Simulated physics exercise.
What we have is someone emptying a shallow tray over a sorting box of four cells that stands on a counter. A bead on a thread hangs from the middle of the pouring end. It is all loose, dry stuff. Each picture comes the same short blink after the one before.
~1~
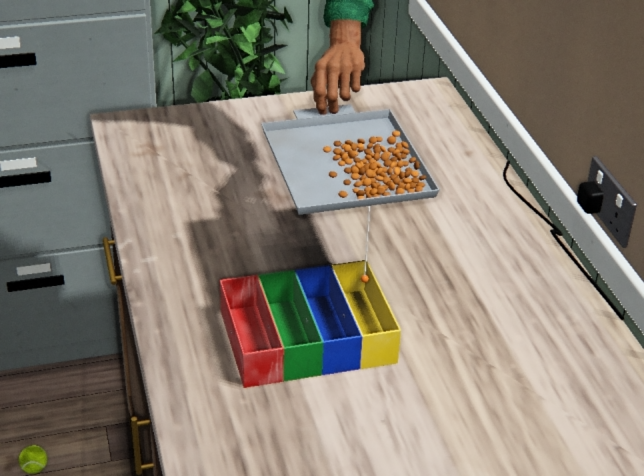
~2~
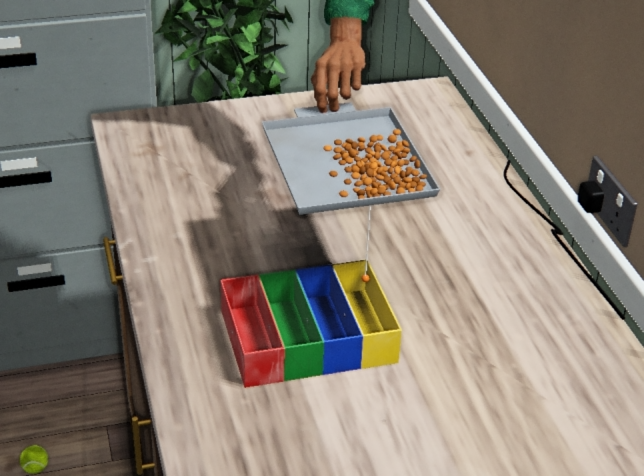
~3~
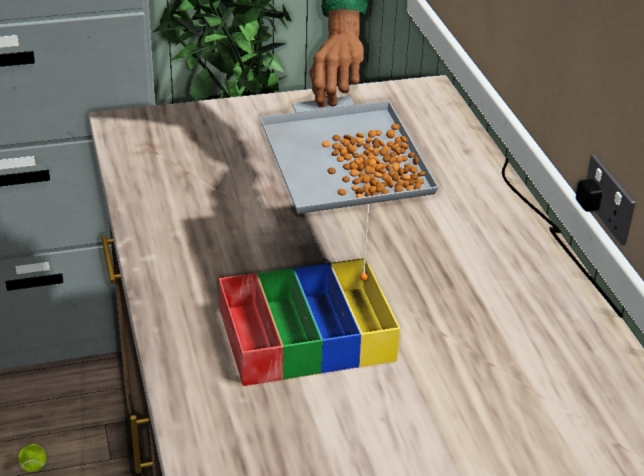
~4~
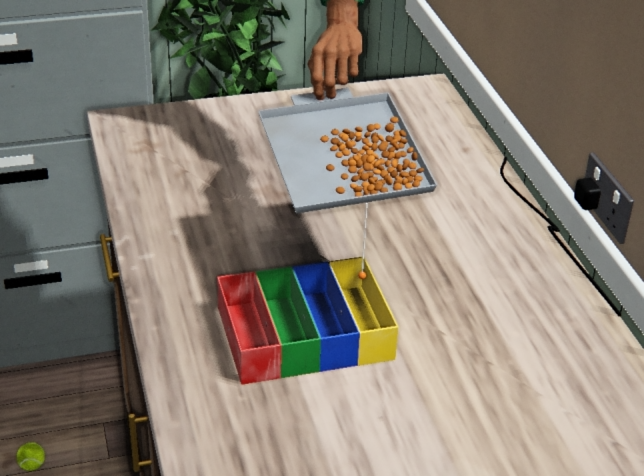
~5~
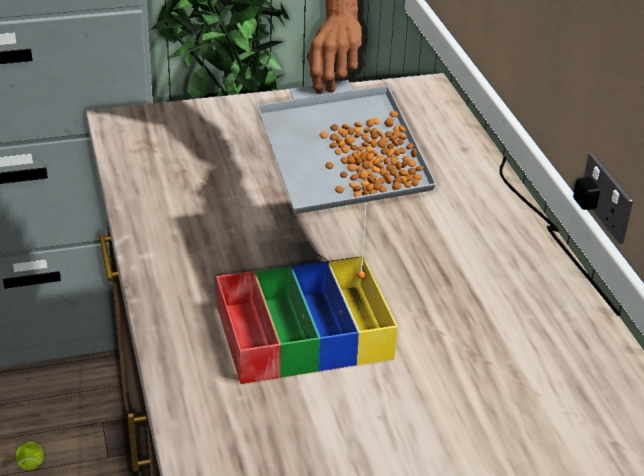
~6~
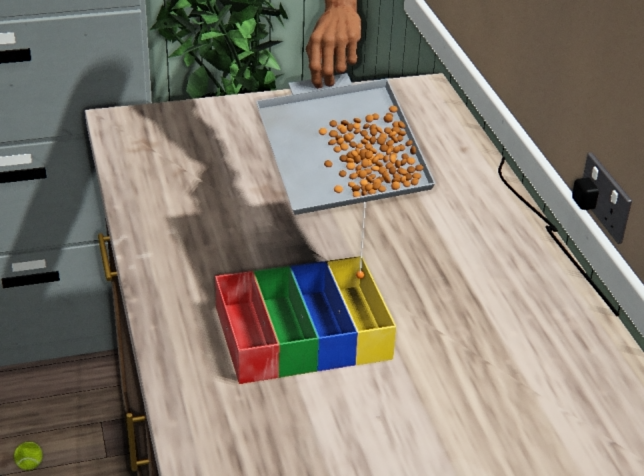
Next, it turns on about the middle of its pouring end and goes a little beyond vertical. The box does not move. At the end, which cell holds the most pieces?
The blue one ends fullest.
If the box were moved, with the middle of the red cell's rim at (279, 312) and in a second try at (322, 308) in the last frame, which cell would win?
In turn: Green; the red cell.
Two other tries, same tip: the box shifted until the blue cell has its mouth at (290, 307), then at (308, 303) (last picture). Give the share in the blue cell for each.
Roughly 20 per cent, and 50 per cent.
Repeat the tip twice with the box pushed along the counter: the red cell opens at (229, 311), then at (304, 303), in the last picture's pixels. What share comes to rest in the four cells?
Near 90 % and 100 %.
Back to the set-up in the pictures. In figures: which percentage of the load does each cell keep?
In per cent, red cell 0, green cell 20, blue cell 50 and yellow cell 20.
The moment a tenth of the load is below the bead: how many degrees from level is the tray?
At about 75°.
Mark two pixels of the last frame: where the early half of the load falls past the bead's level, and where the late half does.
The first part at (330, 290); the rest at (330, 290).
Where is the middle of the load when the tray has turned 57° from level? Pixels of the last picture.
At about (359, 179).
Shortly afterwards, tray tipped steeply; all but a few on the tray; only a few in the green cell; only a few falling or outside the box.
Next, tray tipped right over; near a quarter on the tray; near a third in the blue cell; a little in the yellow cell; a little in the green cell; near a quarter falling or outside the box.
Some moments later, tray tipped past a quarter turn; near half in the blue cell; near a quarter in the yellow cell; near a quarter in the green cell; a little falling or outside the box.
In the end, tray tipped past a quarter turn; near half in the blue cell; near a quarter in the yellow cell; near a quarter in the green cell; none at all in the red cell; a little outside the box.
